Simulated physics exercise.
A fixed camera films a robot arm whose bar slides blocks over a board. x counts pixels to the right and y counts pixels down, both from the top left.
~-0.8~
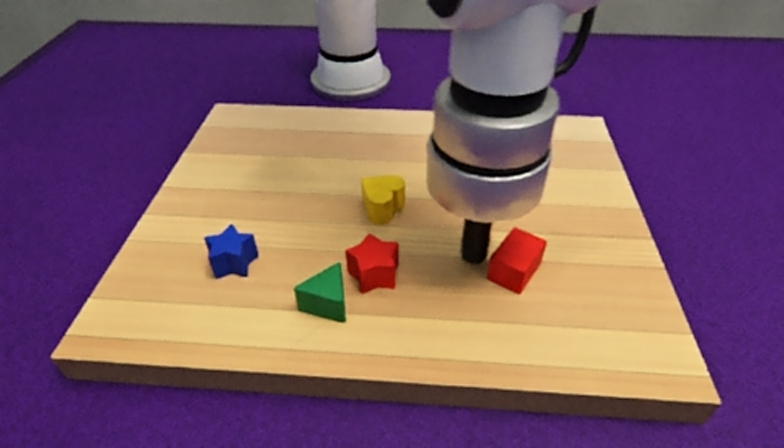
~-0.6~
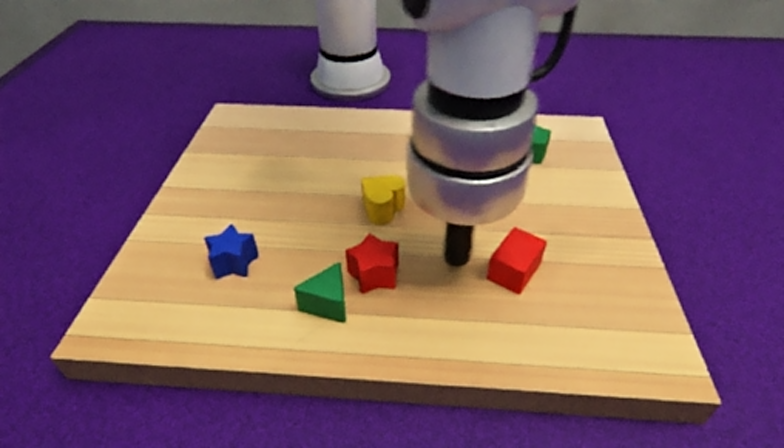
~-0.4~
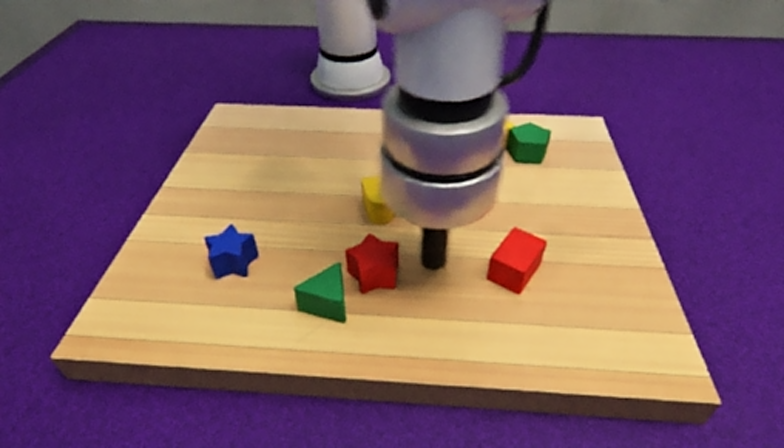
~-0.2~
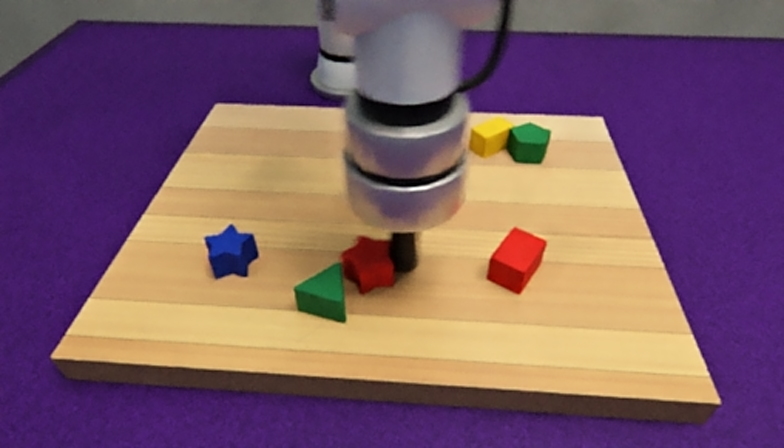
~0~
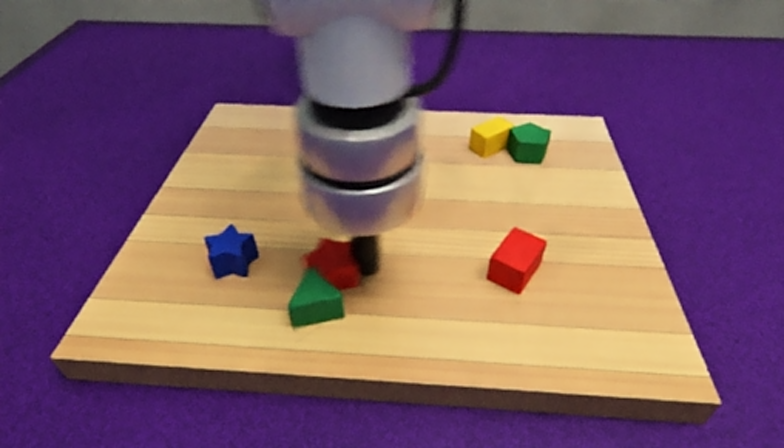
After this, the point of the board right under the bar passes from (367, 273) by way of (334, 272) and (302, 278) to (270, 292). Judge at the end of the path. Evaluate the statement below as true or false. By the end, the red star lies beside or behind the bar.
The claim does not hold.
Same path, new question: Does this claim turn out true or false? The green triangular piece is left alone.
The statement is false.
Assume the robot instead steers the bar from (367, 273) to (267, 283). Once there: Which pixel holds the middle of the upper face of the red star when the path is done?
Just about (226, 264).
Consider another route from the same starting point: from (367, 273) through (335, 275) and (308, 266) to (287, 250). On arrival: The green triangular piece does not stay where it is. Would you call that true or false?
The statement is true.
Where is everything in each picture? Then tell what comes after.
Lower end of the bar (474, 255), tops of blocks, blue star (227, 241), green triangular piece (325, 283), red star (374, 252), yellow heart-shaped block (382, 187), in the first picture.
Bar (457, 258), blocks as before, in the second picture.
Bar (434, 261), blocks as before, in the third picture.
Bar (404, 264), red star (369, 252), in the fourth picture.
Bar (367, 267), blue star (227, 241), green triangular piece (313, 288), red star (332, 254), yellow heart-shaped block hidden, in the fifth picture.
What follows on the original path. Halfway along, bar (316, 268); green triangular piece (299, 293), turned 40° anticlockwise; red star (279, 256).
At the end, bar (269, 286); blue star (219, 241), turned 35° clockwise; green triangular piece (299, 293), turned 40° anticlockwise; red star (229, 270); yellow heart-shaped block not moved.
